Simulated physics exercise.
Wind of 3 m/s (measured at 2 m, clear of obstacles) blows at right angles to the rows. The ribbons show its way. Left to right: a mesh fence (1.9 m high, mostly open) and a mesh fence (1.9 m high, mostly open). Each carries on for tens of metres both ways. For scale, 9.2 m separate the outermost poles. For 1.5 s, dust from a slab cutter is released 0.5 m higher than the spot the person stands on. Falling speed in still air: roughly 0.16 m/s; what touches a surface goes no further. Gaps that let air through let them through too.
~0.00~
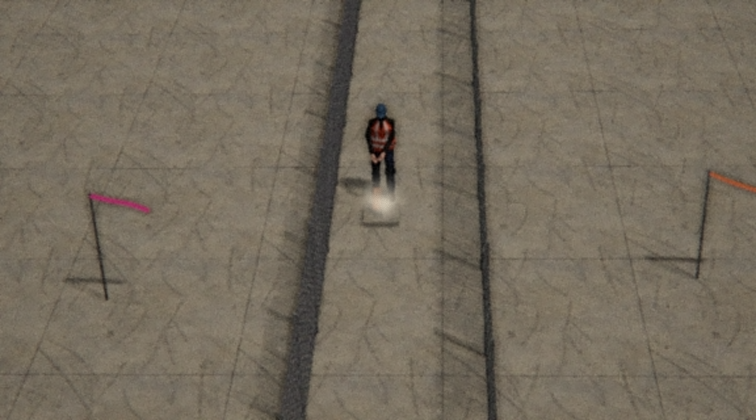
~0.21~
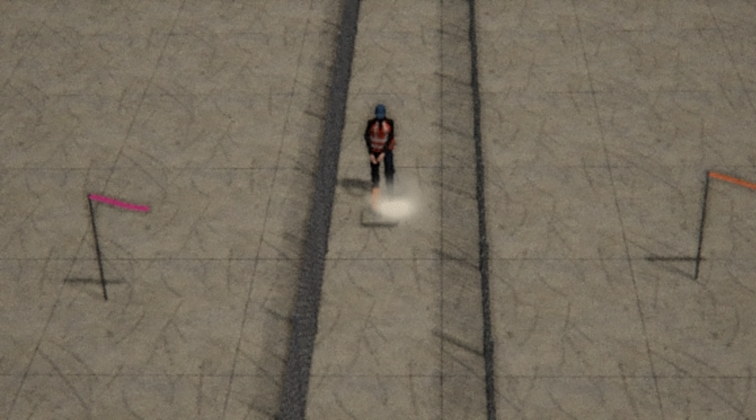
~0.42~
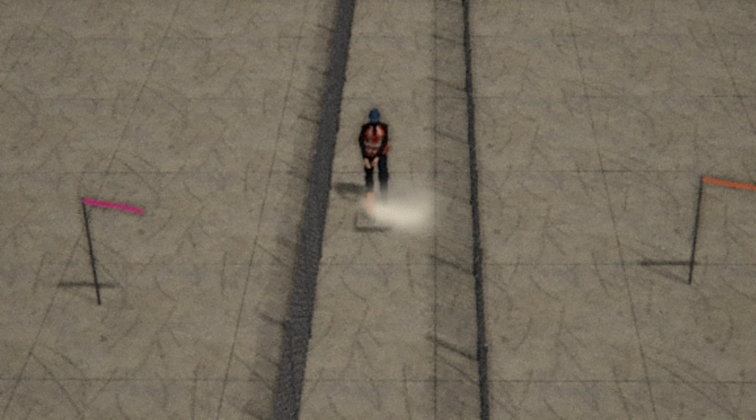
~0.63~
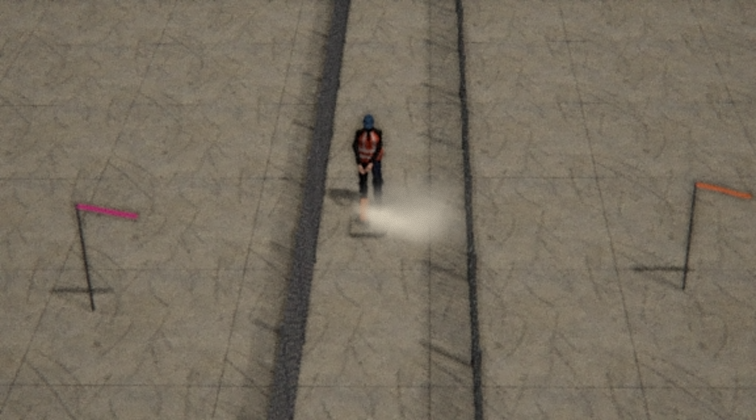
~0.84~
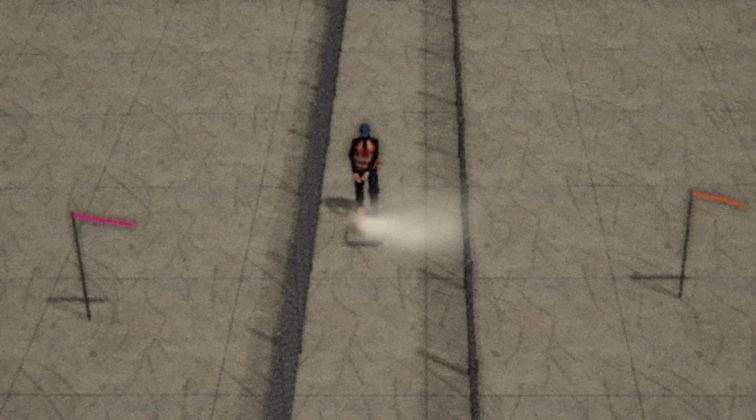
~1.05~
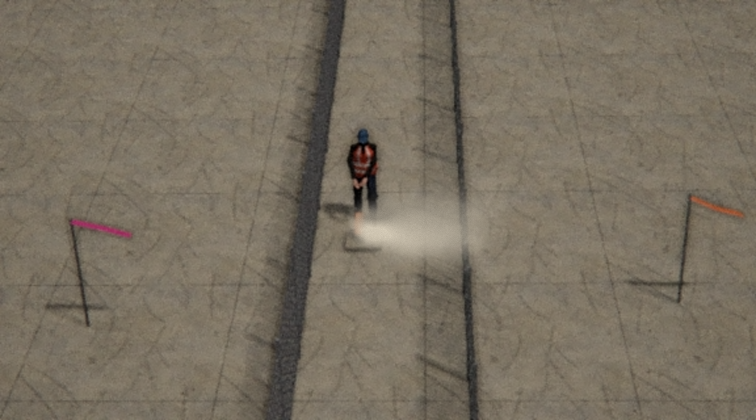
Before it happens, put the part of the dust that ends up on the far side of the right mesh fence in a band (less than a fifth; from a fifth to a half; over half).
The share that finishes beyond it is over half.
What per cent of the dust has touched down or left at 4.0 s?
Some 40 per cent.
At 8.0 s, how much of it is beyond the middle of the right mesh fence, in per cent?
About 85 %.
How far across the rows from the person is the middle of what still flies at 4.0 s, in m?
Roughly 5.0 m.
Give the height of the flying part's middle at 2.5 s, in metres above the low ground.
About 0.6 m.
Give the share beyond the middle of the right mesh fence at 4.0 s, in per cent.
Some 85 per cent.
After 2.5 s, 76 % is beyond the right mesh fence; 21 % has touched down or left; the middle of what still flies is 0.6 m above the low ground, near (511, 221).
After 4.0 s, 86 % is beyond the right mesh fence; 39 % has touched down or left; the middle of what still flies is 1.0 m above the low ground, near (654, 199).
After 8.0 s, 86 % is beyond the right mesh fence; 56 % has touched down or left.
After 20.0 s, 86 % is beyond the right mesh fence; 96 % has touched down or left.
After 45.0 s, 86 % is beyond the right mesh fence; 100 % has touched down or left.
